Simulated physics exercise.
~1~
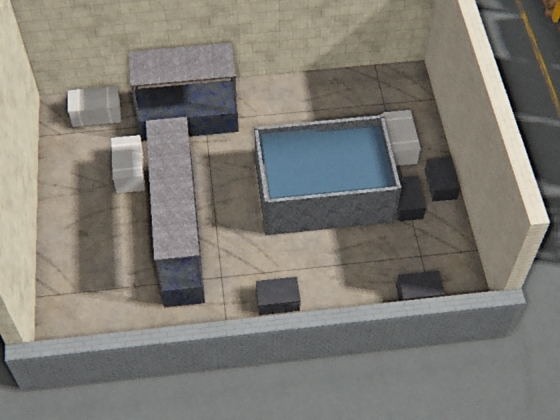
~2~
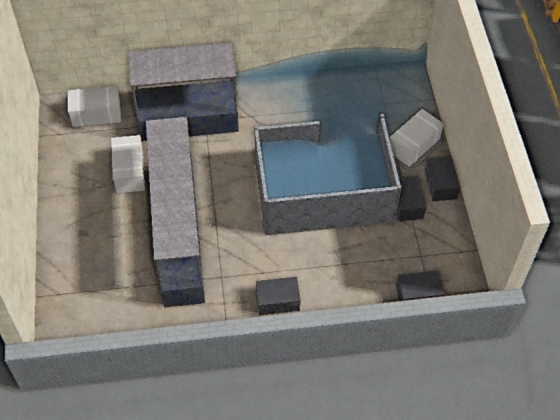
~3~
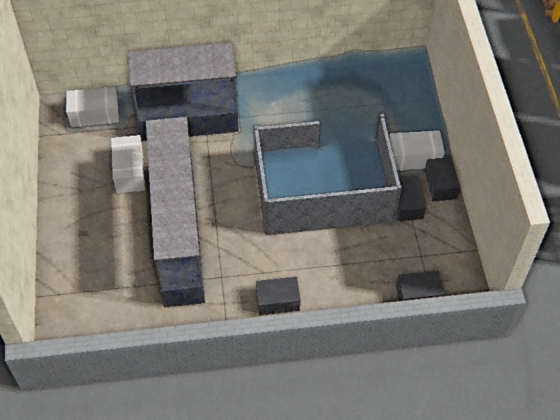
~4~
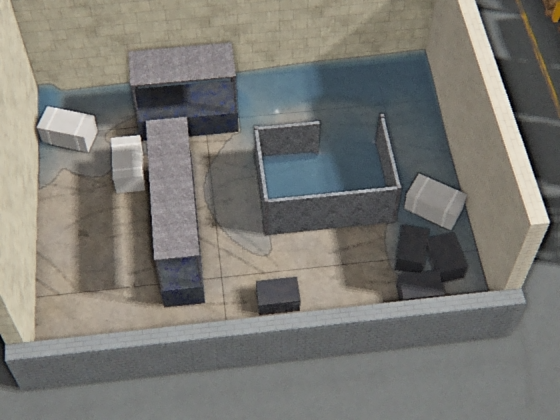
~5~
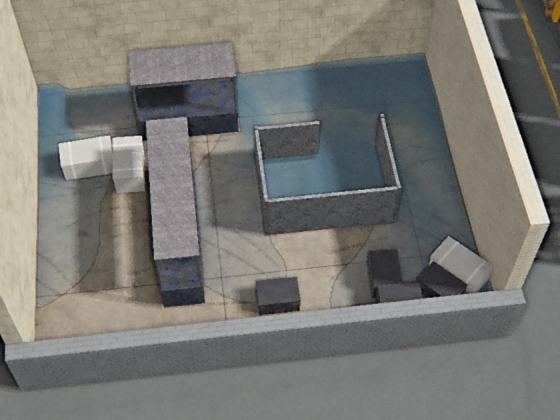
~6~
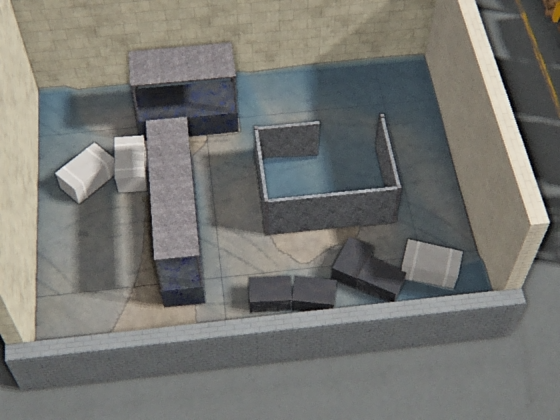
Water fills a stone-walled tank in a walled bay, with pale crates and dark boxes scattered around it, until the tank's far panel gives way. The water pours out toward the back wall, and the pale crate beside the tank twists. The pool spreads along the back and down both sides, carrying that crate toward the front right corner among the dark boxes. On the left, another pale crate shifts toward the front, beside a crate that stays put. Finally, shallow water covers most of the floor, and the right-hand crate and dark boxes sit strung along the front.
